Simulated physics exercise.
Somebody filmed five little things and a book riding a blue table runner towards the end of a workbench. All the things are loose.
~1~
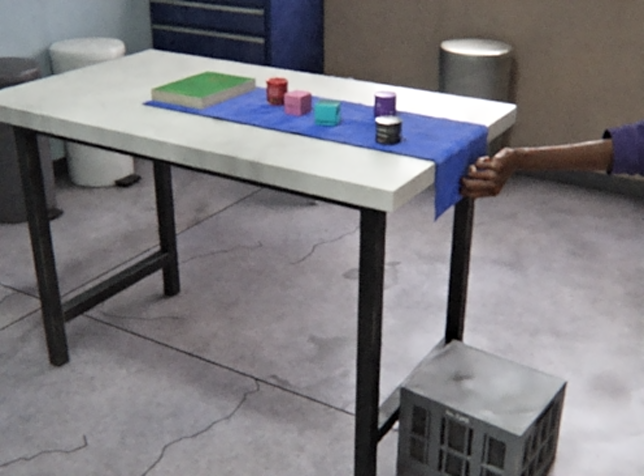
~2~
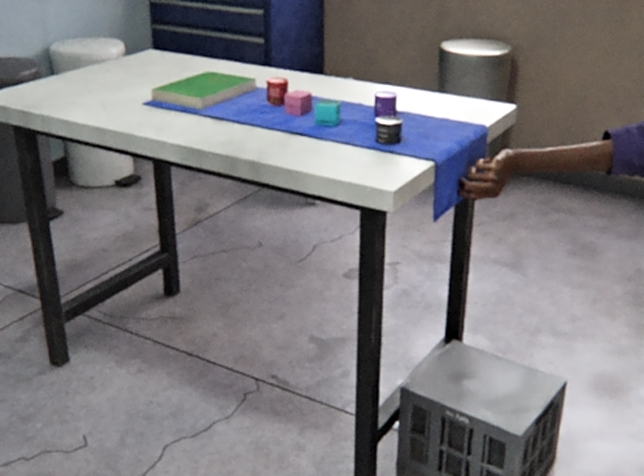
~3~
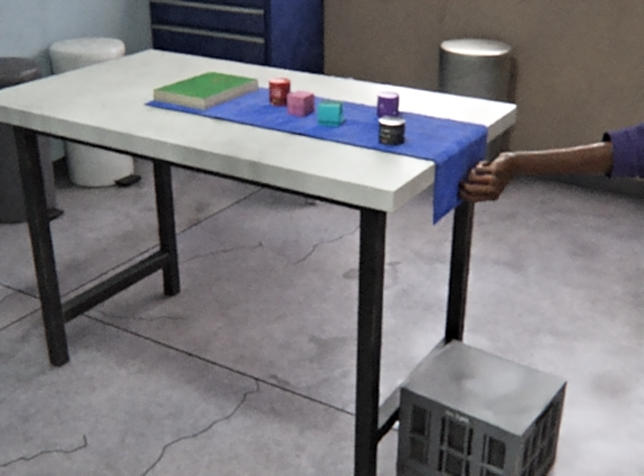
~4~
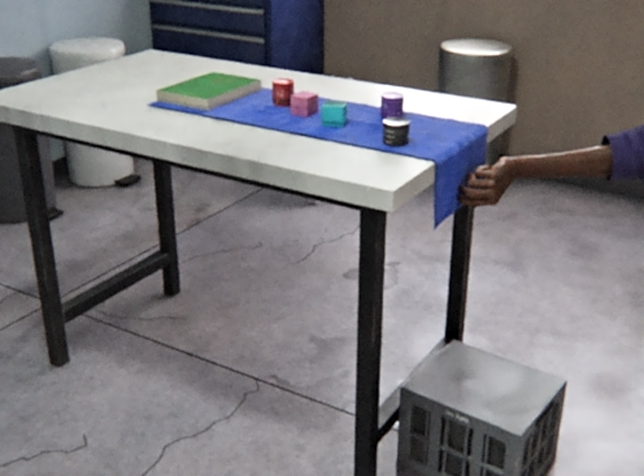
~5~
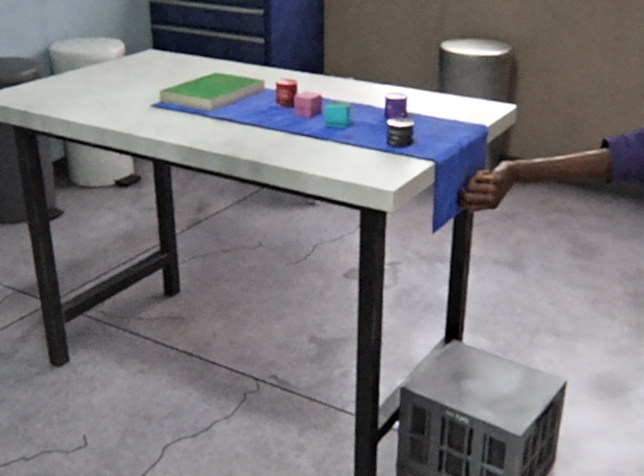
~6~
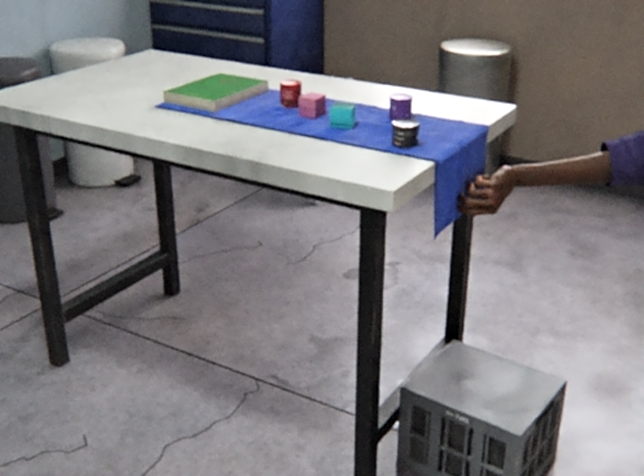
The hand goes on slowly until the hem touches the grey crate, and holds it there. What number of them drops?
The workbench loses four.
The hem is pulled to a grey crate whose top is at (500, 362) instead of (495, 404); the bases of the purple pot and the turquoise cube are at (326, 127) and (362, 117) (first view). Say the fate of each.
The purple pot goes over, the turquoise cube tumbles off.
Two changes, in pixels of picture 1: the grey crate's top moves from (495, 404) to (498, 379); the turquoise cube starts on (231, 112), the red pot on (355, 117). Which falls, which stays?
The turquoise cube does not fall; the red pot tumbles off.
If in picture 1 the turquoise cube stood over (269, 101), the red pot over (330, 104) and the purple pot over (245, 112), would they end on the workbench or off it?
The turquoise cube stays on, the red pot drops off, the purple pot keeps its place on top.
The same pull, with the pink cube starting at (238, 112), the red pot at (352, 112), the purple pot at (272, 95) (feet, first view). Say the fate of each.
The pink cube keeps its place on top; the red pot tumbles off; the purple pot stays on.
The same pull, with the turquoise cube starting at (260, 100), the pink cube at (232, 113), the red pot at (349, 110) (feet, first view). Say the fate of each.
The turquoise cube stays on, the pink cube remains up, the red pot goes over.
Soon after, hem near (456, 293); black pot gone.
After that, hem near (454, 342); black pot, purple pot and turquoise cube gone.
In the end, hem on the crate; black pot, purple pot, turquoise cube and pink cube gone. The count of fallen things is four.
